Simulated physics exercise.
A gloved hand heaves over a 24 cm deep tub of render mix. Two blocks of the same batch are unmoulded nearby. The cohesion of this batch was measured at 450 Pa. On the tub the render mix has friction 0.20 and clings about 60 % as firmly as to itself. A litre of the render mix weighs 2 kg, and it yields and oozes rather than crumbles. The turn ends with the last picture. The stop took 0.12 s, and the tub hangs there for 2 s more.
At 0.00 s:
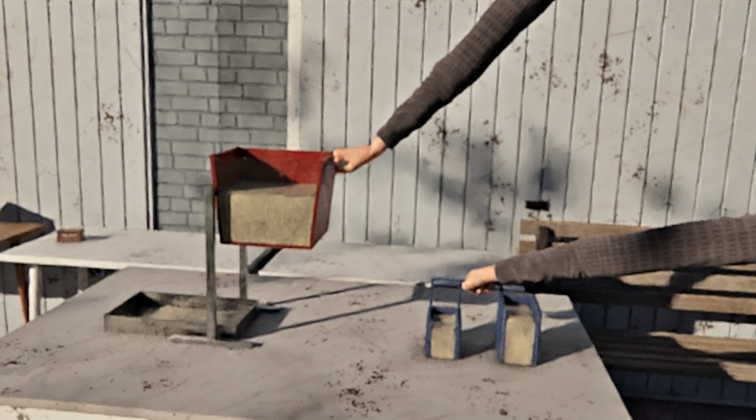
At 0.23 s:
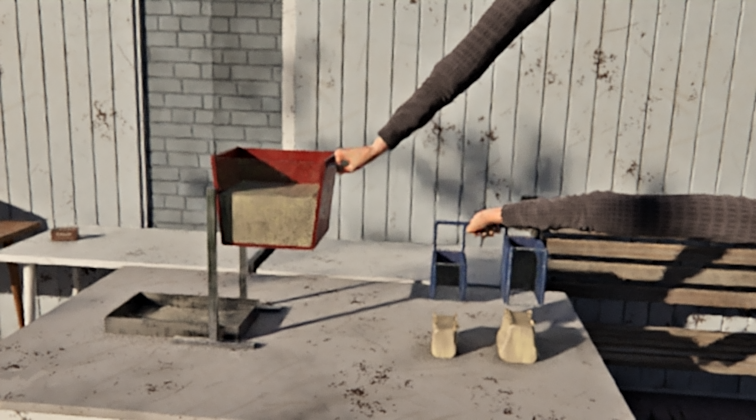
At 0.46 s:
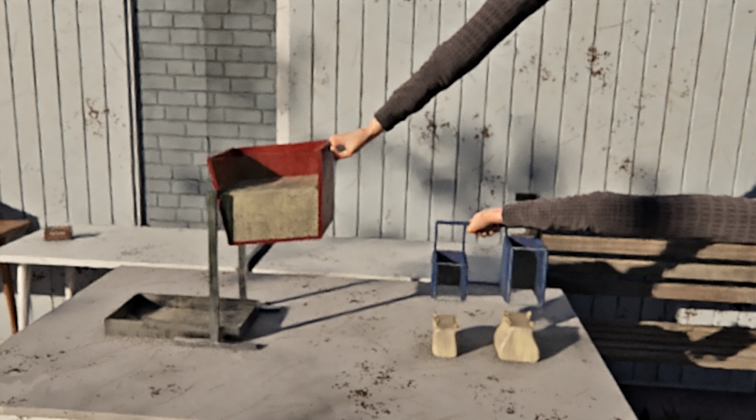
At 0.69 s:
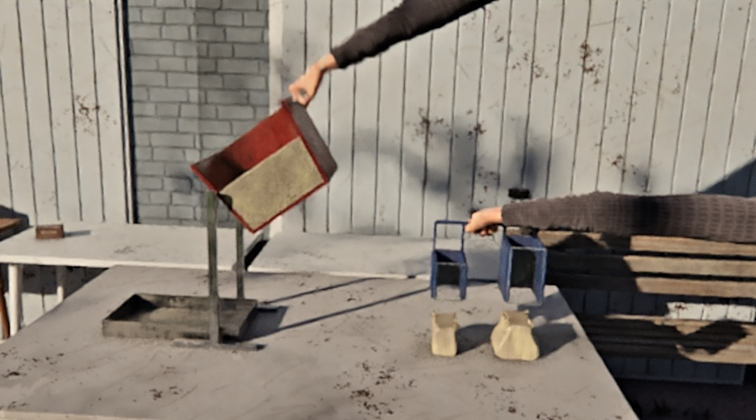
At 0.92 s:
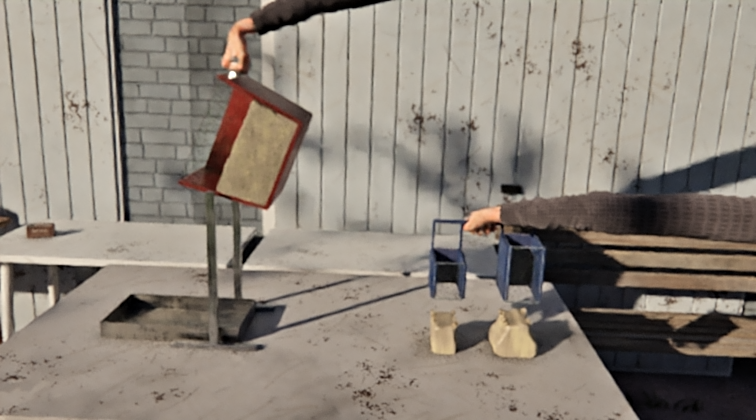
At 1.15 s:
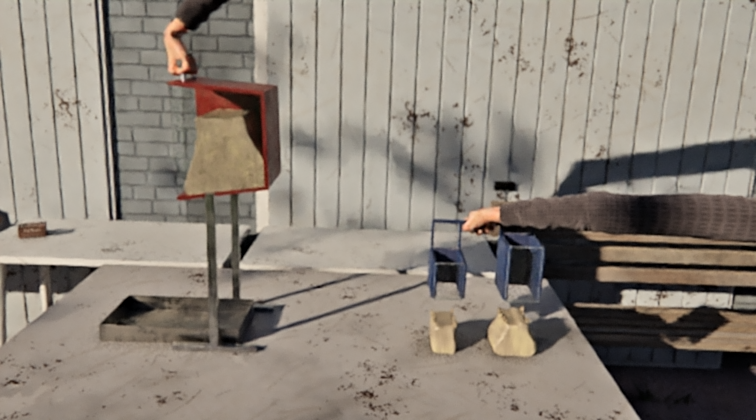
Two arms in dark knitted sleeves reach in from the right over a grey table, before pale plank walls, grey brick and a wooden bench, seen from slightly above. One hand lifts a joined pair of blue moulds off two beige blocks, the larger sagging. The other swings a red tub of beige mix leftward on its stand above a shallow tray, until it lies on its side, while the view shifts slightly.
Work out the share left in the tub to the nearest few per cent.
Close to 46 per cent.
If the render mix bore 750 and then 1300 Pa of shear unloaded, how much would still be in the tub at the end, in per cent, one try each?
In that order: 55 %, 60 %.
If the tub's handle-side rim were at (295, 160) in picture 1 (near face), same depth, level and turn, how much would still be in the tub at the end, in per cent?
In that case some 65 per cent.
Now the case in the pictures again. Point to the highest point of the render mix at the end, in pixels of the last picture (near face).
Near (238, 162).
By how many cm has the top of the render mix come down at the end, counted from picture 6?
About 12 cm.
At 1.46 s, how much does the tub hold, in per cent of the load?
Some 50 per cent.
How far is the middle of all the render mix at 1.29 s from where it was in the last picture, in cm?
Roughly 8 cm.
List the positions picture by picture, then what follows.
The first frame shows handle-side rim at (320, 161), tilt 0 degrees; highest point of the render mix at (306, 197); test blocks 8.7 cm, 13 cm high (left to right).
The second frame shows handle-side rim at (322, 162), tilt 0 degrees; highest point of the render mix at (308, 198); test blocks 8.6 cm, 11 cm high (left to right).
The third frame shows handle-side rim at (318, 150), tilt 7 degrees; highest point of the render mix at (312, 188); test blocks 8.6 cm, 10 cm high (left to right).
The fourth frame shows handle-side rim at (280, 102), tilt 37 degrees; highest point of the render mix at (296, 140); test blocks 8.5 cm, 10 cm high (left to right).
The fifth frame shows handle-side rim at (218, 78), tilt 69 degrees; highest point of the render mix at (251, 103); test blocks 8.5 cm, 10 cm high (left to right).
The sixth frame shows handle-side rim at (169, 85), tilt 92 degrees; highest point of the render mix at (239, 117); test blocks 8.5 cm, 10 cm high (left to right).
By 1.29 s, the tub is at 92 degrees and holds 80 %.
By 1.46 s, the tub is at 92 degrees and holds 51 %.
By 1.63 s, the tub is at 92 degrees and holds 46 %.
By 1.80 s, the tub is at 92 degrees and holds 46 %.
By 3.15 s, at the end, the tub is at 92 degrees and holds 46 %.
